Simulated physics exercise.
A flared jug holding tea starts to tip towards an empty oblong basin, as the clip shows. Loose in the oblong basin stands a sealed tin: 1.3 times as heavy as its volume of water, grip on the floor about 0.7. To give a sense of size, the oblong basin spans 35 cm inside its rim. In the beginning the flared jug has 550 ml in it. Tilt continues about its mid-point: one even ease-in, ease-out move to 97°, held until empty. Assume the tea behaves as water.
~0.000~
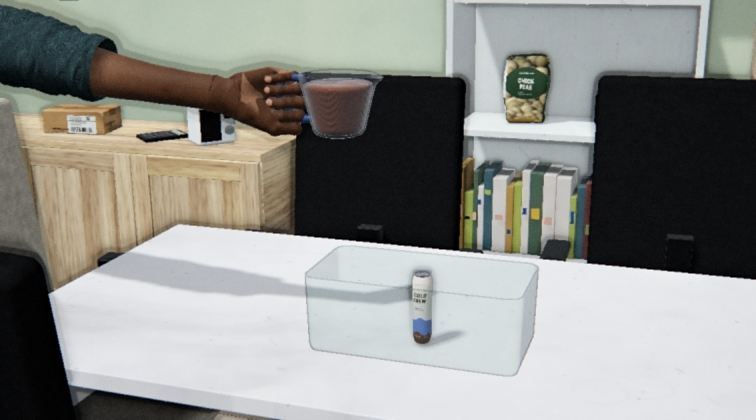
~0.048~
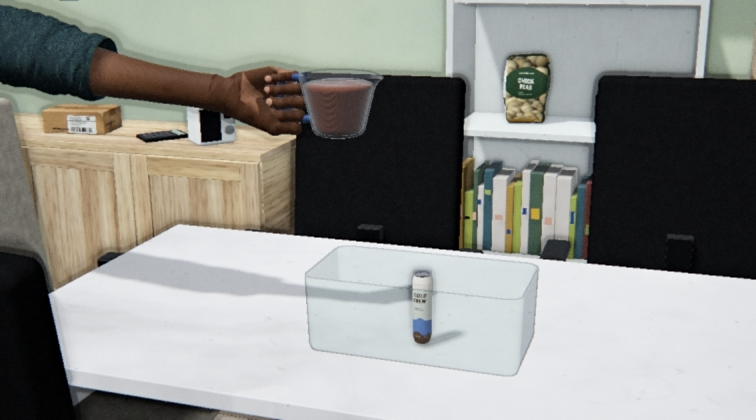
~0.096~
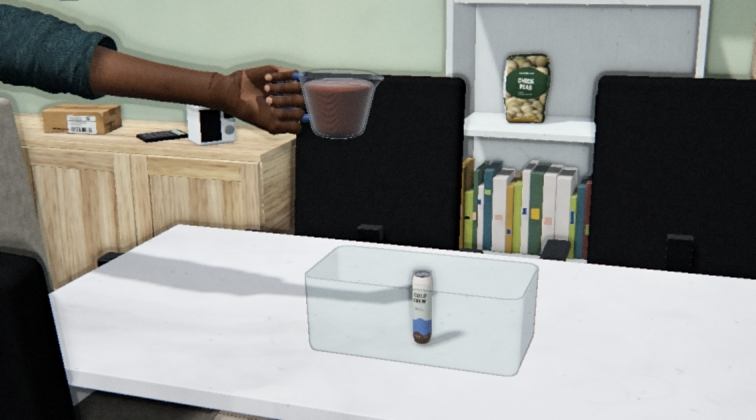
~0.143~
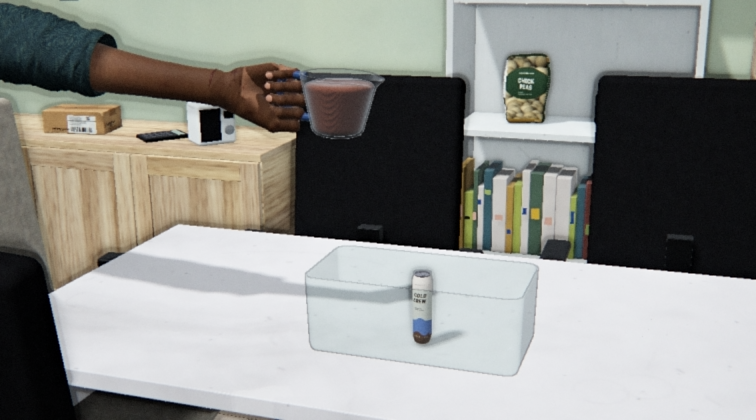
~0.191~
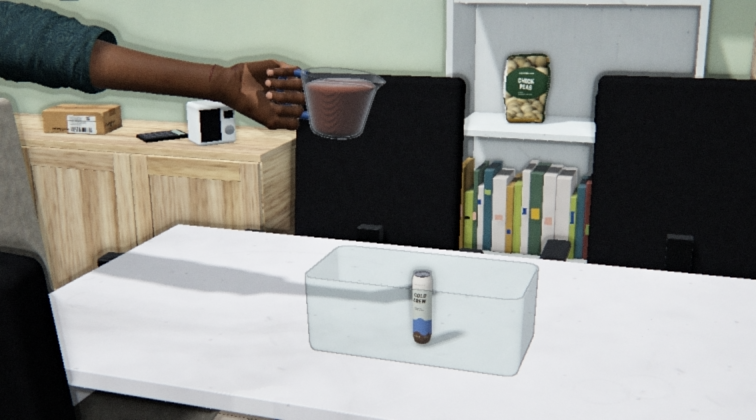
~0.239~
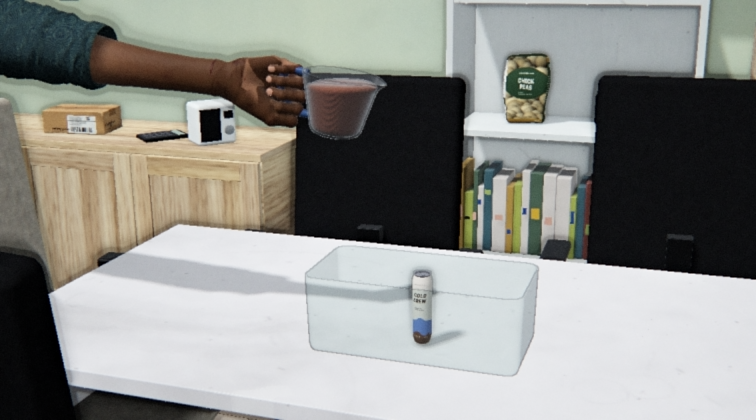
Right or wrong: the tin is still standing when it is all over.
Right, it is still standing.
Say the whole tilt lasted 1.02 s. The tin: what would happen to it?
Result: Tin upright.
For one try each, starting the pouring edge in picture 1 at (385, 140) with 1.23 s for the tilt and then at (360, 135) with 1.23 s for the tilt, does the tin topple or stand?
Trial 1 - tin stays standing; trial 2 - tin stays standing.
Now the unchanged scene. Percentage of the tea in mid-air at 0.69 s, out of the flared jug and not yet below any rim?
Close to 28 per cent, I'd say.
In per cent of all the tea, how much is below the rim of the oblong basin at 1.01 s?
The share is close to 54 percent.
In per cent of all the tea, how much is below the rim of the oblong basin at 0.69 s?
At that time the basin holds about 3 per cent of the liquid.
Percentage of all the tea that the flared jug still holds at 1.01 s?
I'd estimate some 14 per cent.
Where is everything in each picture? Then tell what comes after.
The first picture shows tilt 0°; pouring edge (382, 77); surface from (307, 82) to (374, 85); the oblong basin's rim runs from (322, 261) to (531, 283); the tin's top is at (422, 277).
The second picture shows tilt 0°; pouring edge (382, 78); surface from (308, 82) to (374, 85).
The third picture shows tilt 1°; pouring edge (383, 78); surface from (308, 81) to (374, 85).
The fourth picture shows tilt 3°; pouring edge (384, 80); surface from (308, 81) to (374, 86).
The fifth picture shows tilt 6°; pouring edge (385, 82); surface from (309, 81) to (376, 86).
The sixth picture shows tilt 9°; pouring edge (386, 85); surface from (310, 82) to (379, 86).
After 0.69 s the tilt is 57° and 70 per cent is still to pour; the tin stands where it began.
After 1.01 s the tilt is 90° and 15 per cent is still to pour; the tin stands where it began.
After 1.36 s the tilt is 97° and 0 per cent is still to pour; the tin stands where it began.
After 1.73 s the tilt is 97° and 0 per cent is still to pour; the tin stands where it began.
In the end the tin stands where it began.
